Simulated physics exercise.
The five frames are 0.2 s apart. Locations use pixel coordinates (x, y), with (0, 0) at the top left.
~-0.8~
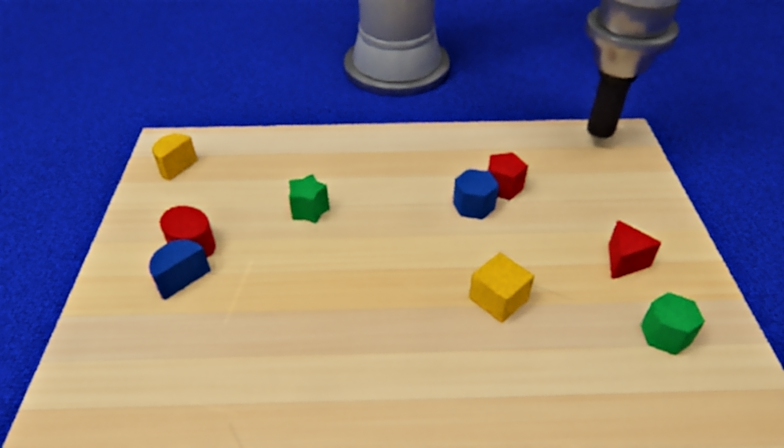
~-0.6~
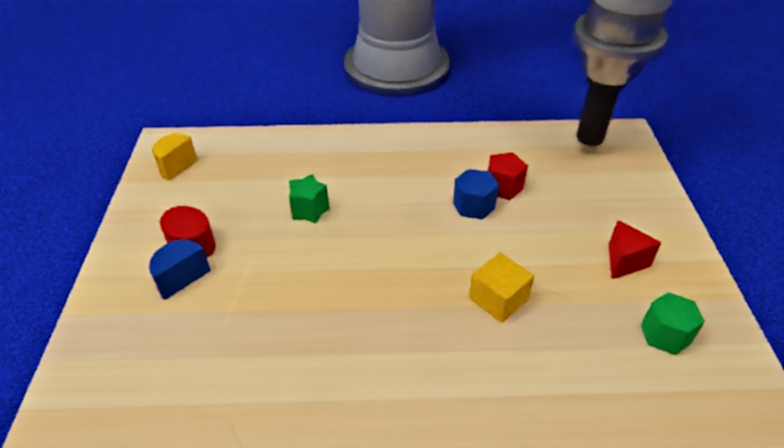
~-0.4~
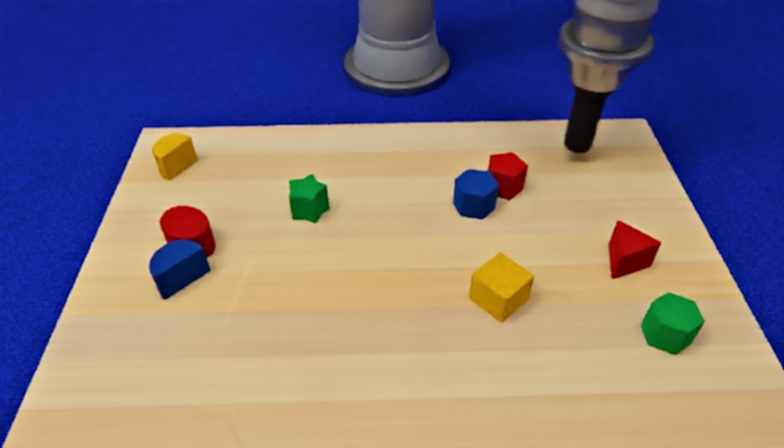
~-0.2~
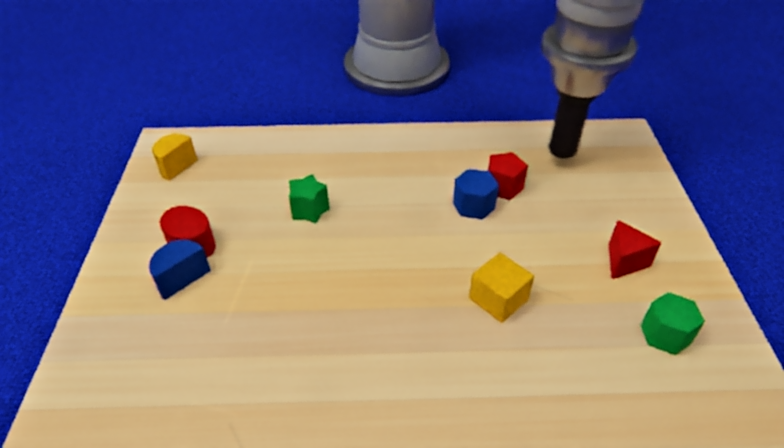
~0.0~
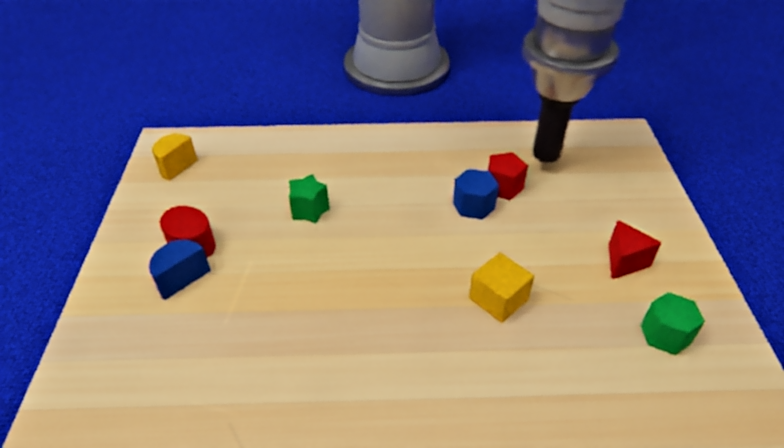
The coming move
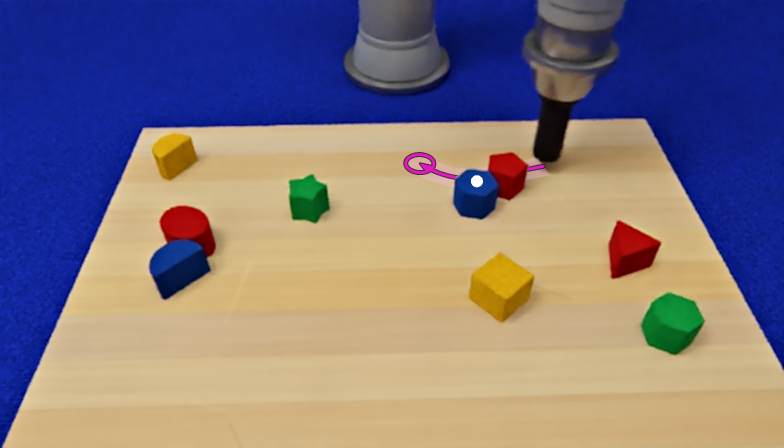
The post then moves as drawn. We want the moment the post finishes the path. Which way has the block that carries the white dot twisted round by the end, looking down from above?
That block twists clockwise.
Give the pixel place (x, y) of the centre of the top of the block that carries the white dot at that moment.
The middle of its upper face should be somewhere near (470, 194).
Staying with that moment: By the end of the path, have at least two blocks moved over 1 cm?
It seems so.
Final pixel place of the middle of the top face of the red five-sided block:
At the end it should sit near (492, 175).
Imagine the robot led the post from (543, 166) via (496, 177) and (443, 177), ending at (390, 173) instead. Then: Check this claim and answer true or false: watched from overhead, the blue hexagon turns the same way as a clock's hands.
True.
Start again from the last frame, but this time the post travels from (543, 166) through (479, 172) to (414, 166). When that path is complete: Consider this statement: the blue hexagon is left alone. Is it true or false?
Verdict: False.
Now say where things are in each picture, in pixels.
Post tip at (600, 132); block tops, blue hexagon at (477, 181); red five-sided block at (507, 163), in the first picture.
Post at (590, 139); blocks unchanged, in the second picture.
Post at (577, 146); blocks unchanged, in the third picture.
Post at (562, 151); blocks unchanged, in the fourth picture.
Post at (546, 155); blue hexagon at (477, 181); red five-sided block at (507, 163), in the fifth picture.
Path on the board, from (543, 166) through (502, 174) and (459, 178) to (420, 163); the dot is on the blue hexagon.
What follows on the original path. One third of the way, post at (504, 163); blue hexagon at (472, 189), turned 20° clockwise; red five-sided block at (499, 170), turned 35° anticlockwise.
Two thirds of the way, post at (459, 166); blue hexagon at (470, 194), turned 25° clockwise; red five-sided block at (492, 175), turned 65° anticlockwise.
At the end, post at (420, 152); blue hexagon at (470, 194), turned 25° clockwise; red five-sided block at (492, 175), turned 65° anticlockwise.
